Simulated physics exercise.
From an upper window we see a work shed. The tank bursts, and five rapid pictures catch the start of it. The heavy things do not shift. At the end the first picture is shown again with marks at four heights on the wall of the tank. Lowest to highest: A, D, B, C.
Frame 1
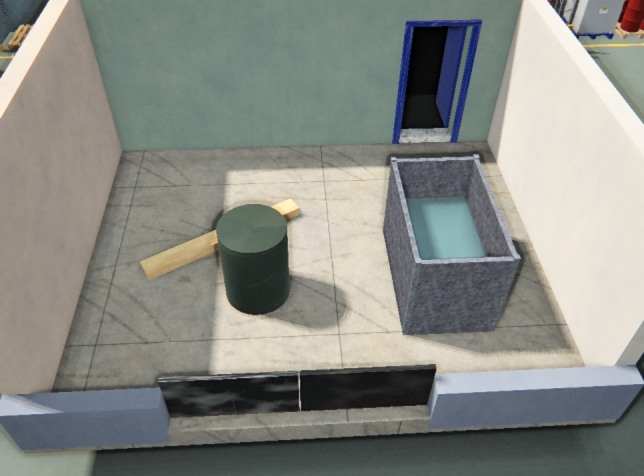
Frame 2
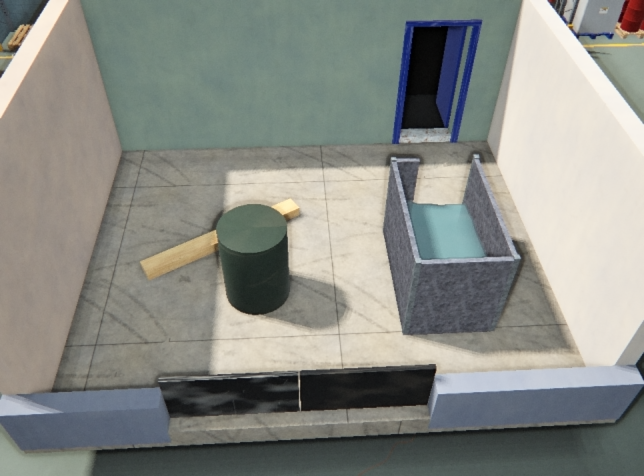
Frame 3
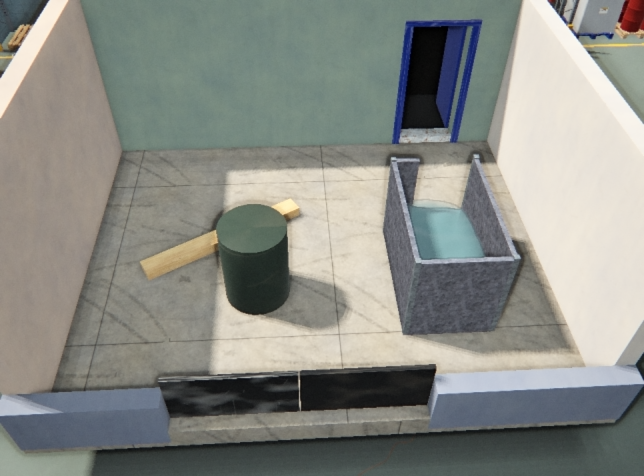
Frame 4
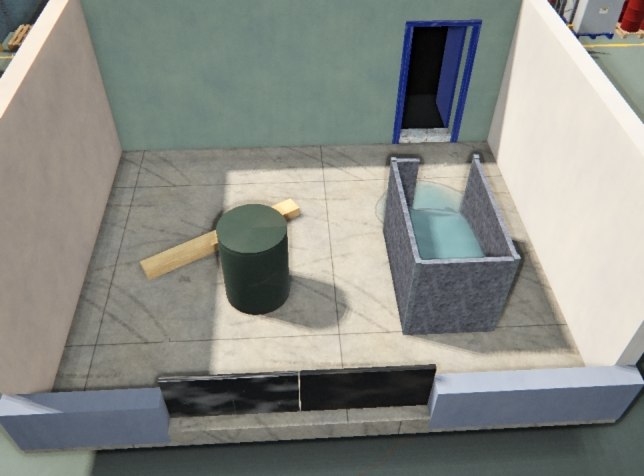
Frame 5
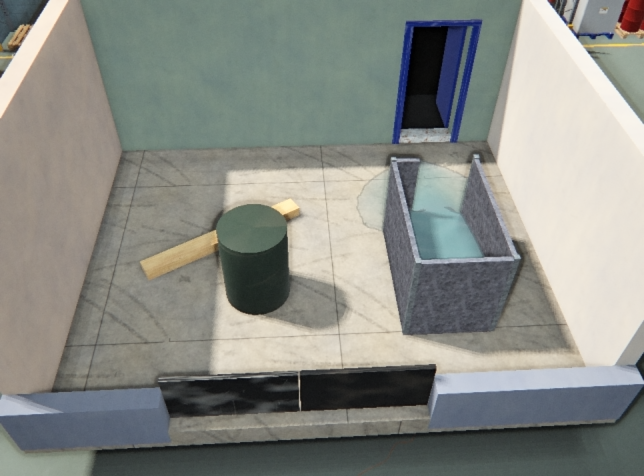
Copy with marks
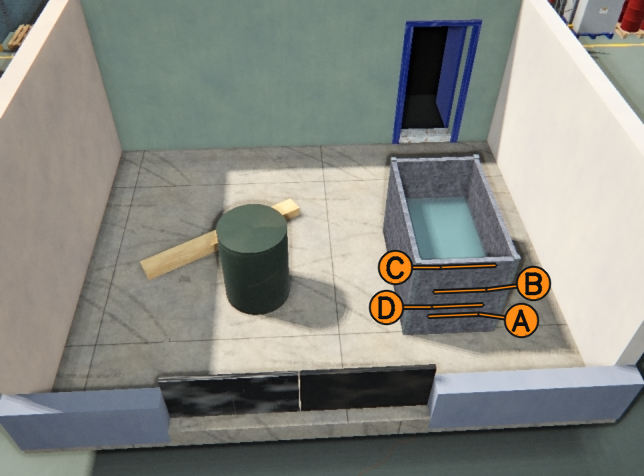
A grey, rough-sided tank of blue-green water stands at the right of a work shed, seen from a high window. A dark green drum sits left of centre before a pale wooden plank, with a blue doorway in the green back wall and a black gate at the front. The tank's back side disappears, and water slides out behind it, spreading thinly leftward across the floor while the view stays still.
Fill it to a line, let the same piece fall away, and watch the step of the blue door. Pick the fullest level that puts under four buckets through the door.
Use mark A.
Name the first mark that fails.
That is mark D.
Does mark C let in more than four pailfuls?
Yes, that goes wrong.
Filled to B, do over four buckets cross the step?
Yes, that goes wrong.
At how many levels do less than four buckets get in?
One of them.
On the marked copy, A at (454, 315); B at (460, 290); C at (467, 266); D at (456, 305); from the bottom up A, D, B, C.
With A, a bucket or two gets in.
With B, dozens of bucketfuls pour in.
With C, dozens of bucketfuls pour in.
With D, about 9 bucketfuls get in.
